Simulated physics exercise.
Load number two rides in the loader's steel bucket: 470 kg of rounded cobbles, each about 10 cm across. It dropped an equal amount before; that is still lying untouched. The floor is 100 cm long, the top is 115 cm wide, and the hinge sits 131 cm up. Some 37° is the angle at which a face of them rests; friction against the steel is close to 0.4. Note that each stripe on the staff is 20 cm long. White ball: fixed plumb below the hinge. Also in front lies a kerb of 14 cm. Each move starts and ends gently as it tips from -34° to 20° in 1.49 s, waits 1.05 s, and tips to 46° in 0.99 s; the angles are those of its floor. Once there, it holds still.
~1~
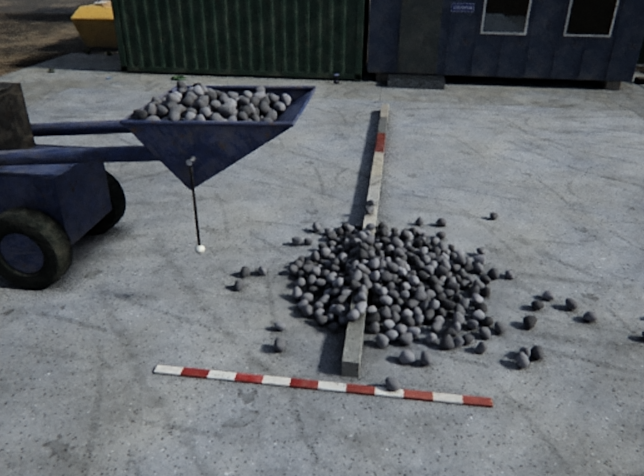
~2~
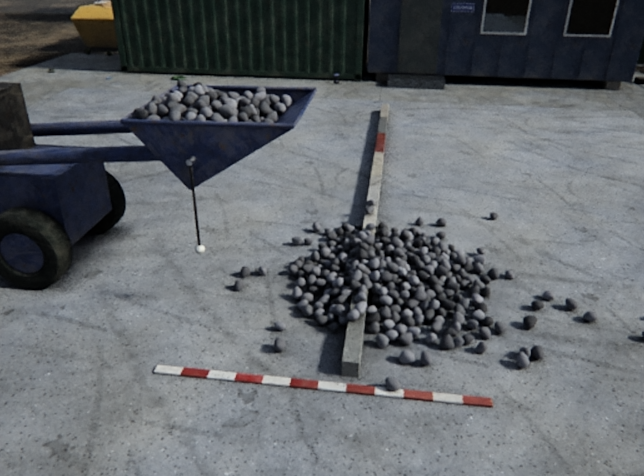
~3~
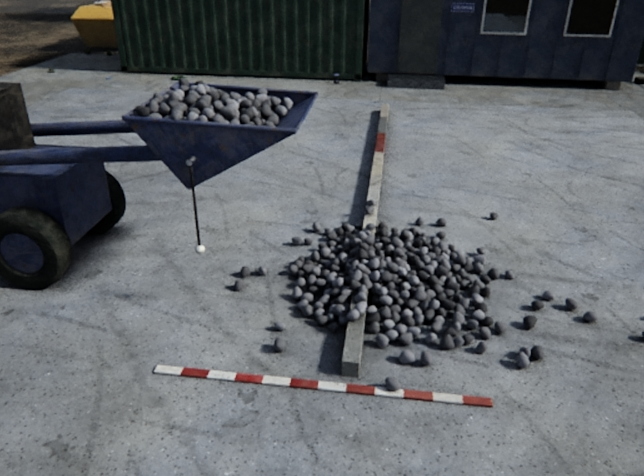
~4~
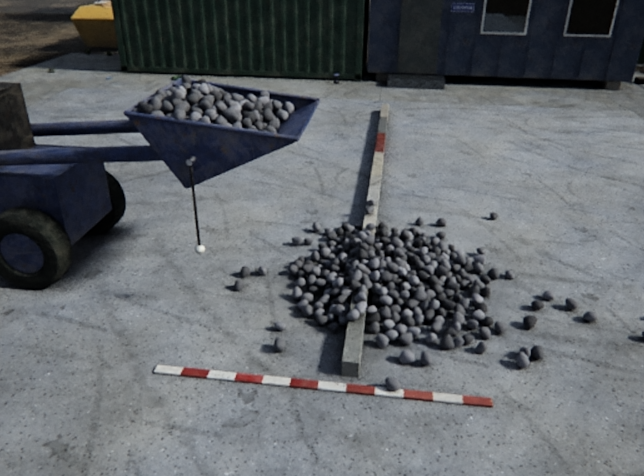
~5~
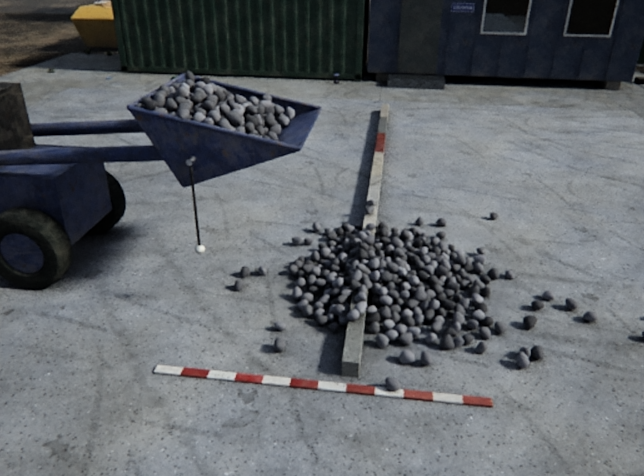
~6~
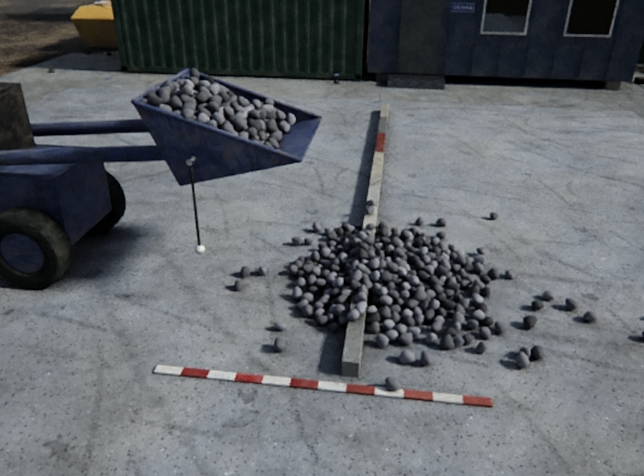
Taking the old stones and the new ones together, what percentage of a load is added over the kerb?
About 14 per cent.
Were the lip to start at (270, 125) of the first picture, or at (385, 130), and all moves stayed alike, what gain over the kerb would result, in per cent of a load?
Near 5 per cent from the first place, 95 from the second.
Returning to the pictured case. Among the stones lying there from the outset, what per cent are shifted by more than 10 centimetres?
Roughly 5 percent.
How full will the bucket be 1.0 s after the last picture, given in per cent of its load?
Close to 85 per cent of the load.
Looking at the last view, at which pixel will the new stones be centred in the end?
The middle ends up near (326, 263).
Then, 0.5 s after the last picture the floor is at 12°; in per cent of one load, 100 in the bucket, 36 on this side of the kerb, 64 over the kerb; the foremost stones are at (578, 317).
Then, 1.0 s after the last picture the floor is at 20°; in per cent of one load, 86 in the bucket, 49 on this side of the kerb, 64 over the kerb; the foremost stones are at (578, 317).
Then, 3.4 s after the last picture the floor is at 46°; in per cent of one load, 0 in the bucket, 122 on this side of the kerb, 78 over the kerb; the foremost stones are at (578, 317).
Then, 6.2 s after the last picture the floor is at 46°; in per cent of one load, 0 in the bucket, 122 on this side of the kerb, 78 over the kerb; the foremost stones are at (578, 317). Net gain over the kerb, 14.
